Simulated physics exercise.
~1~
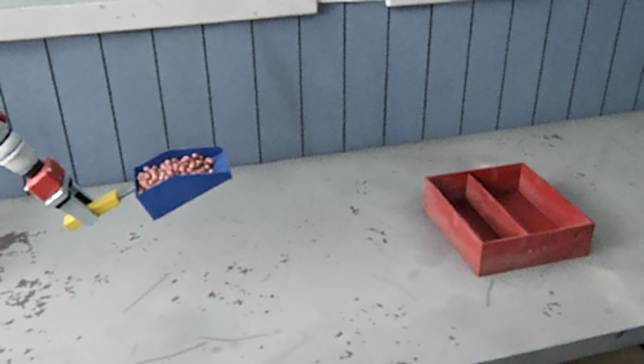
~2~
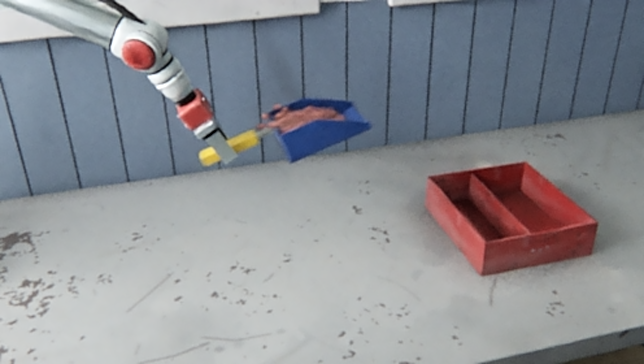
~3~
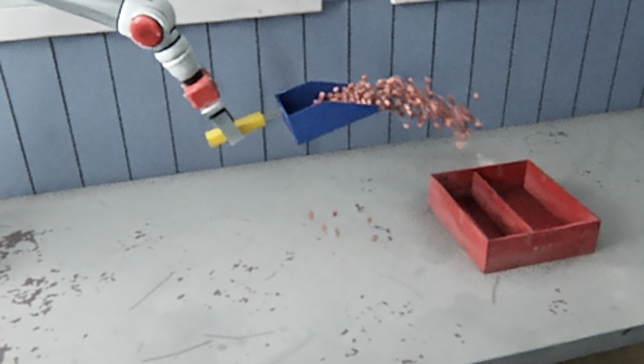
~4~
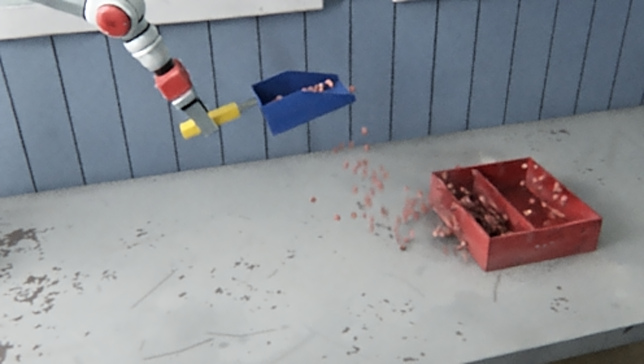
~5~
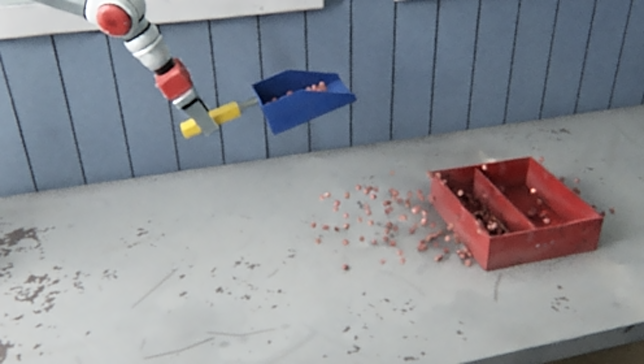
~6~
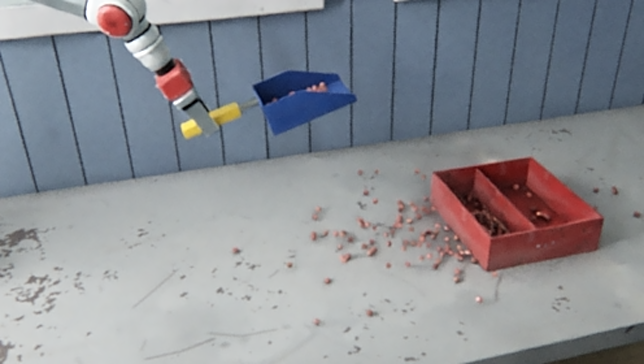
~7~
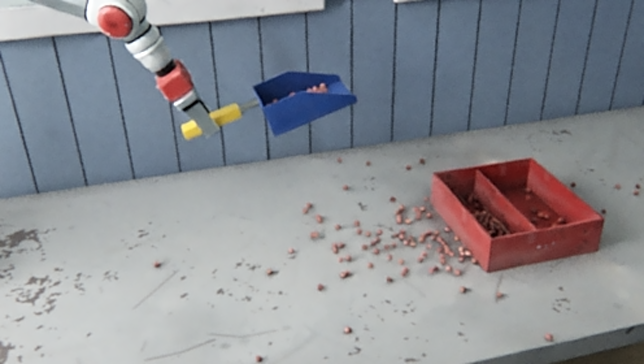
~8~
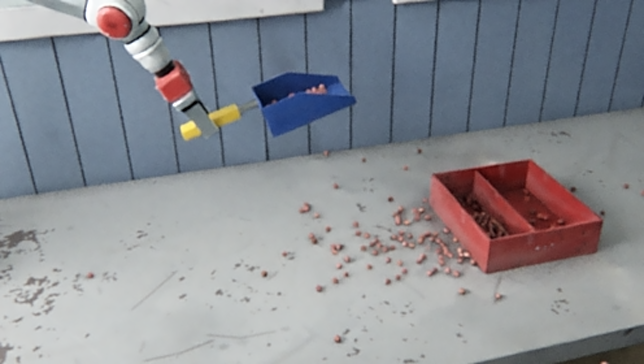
A robot arm with red joints, at the left of a worn grey tabletop before a blue plank wall, holds a blue scoop of pinkish beads by its yellow handle, seen from slightly above. A red open box with a dividing wall sits at the right. The arm swings the scoop rightward, then draws it back a little, and many beads fly out in a stream toward the box. Some land inside, mostly in the nearer part, while others drop short and scatter over the table. The arm holds still, with beads left in the scoop.
